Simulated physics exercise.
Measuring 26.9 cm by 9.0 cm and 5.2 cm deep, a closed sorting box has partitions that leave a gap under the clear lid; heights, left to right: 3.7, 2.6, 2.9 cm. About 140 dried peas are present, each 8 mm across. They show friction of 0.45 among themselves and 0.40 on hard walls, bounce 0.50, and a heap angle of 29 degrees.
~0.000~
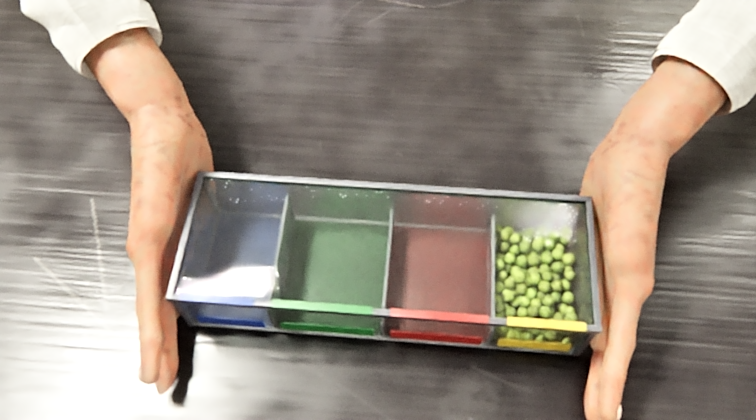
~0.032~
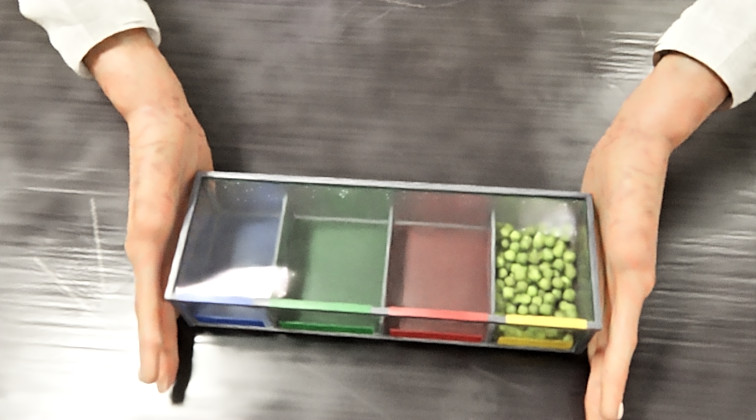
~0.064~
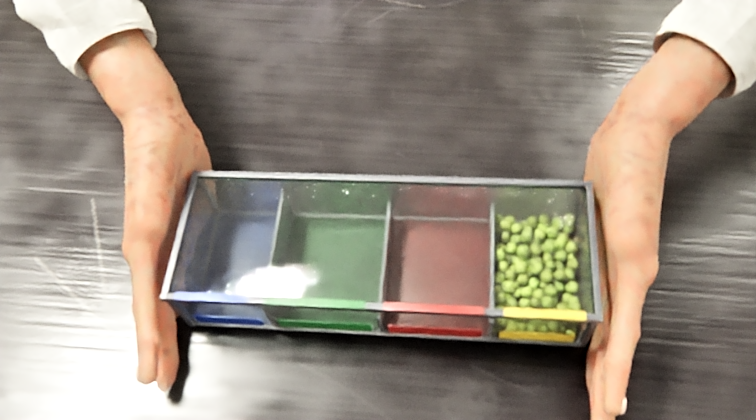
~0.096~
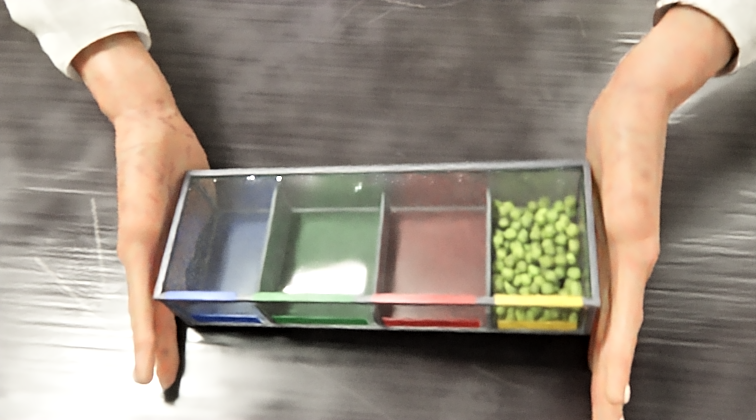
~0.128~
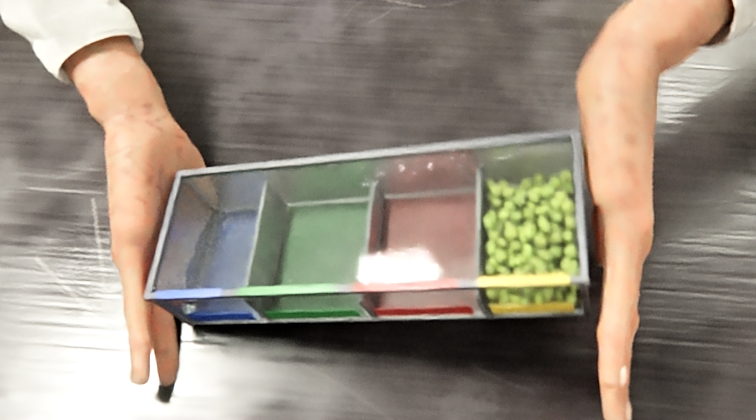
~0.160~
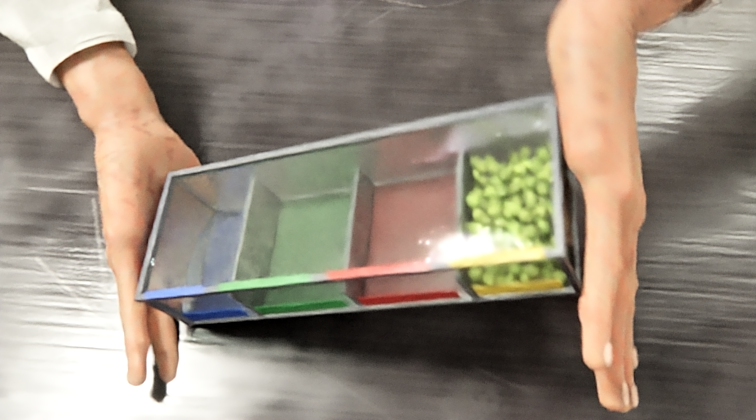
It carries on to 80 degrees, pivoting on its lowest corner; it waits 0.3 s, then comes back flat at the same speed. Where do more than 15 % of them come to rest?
At the end, red compartment: Succeeds. Blue compartment: Succeeds. Green compartment: Succeeds. Yellow compartment: Fails.
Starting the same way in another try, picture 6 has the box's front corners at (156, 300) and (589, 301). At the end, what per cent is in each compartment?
Each compartment ends like this: Red 10 per cent, blue 25 per cent, green 35 per cent, yellow 30 per cent.
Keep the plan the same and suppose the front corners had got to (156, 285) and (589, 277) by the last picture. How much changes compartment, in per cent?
Then roughly 75 per cent.
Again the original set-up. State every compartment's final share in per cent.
Red 30, blue 30, green 40, yellow 0.
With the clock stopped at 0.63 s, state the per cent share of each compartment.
Red 20; blue 10; green 45; yellow 30.
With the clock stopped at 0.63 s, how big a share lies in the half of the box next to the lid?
About 50 %.
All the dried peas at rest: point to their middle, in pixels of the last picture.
My guess is close to (306, 277).
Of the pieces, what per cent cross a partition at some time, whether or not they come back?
Around 100 percent.
After 0.63 s, tilt 80 degrees; red 20 %, blue 10 %, green 45 %, yellow 30 %.
Then, at 0.94 s, tilt 49 degrees; red 30 %, blue 30 %, green 40 %.
Then, at 1.36 s, tilt 0 degrees; red 30 %, blue 30 %, green 40 %.
By 1.8 s all is still; red 30 %, blue 30 %, green 40 %, yellow 0 %.
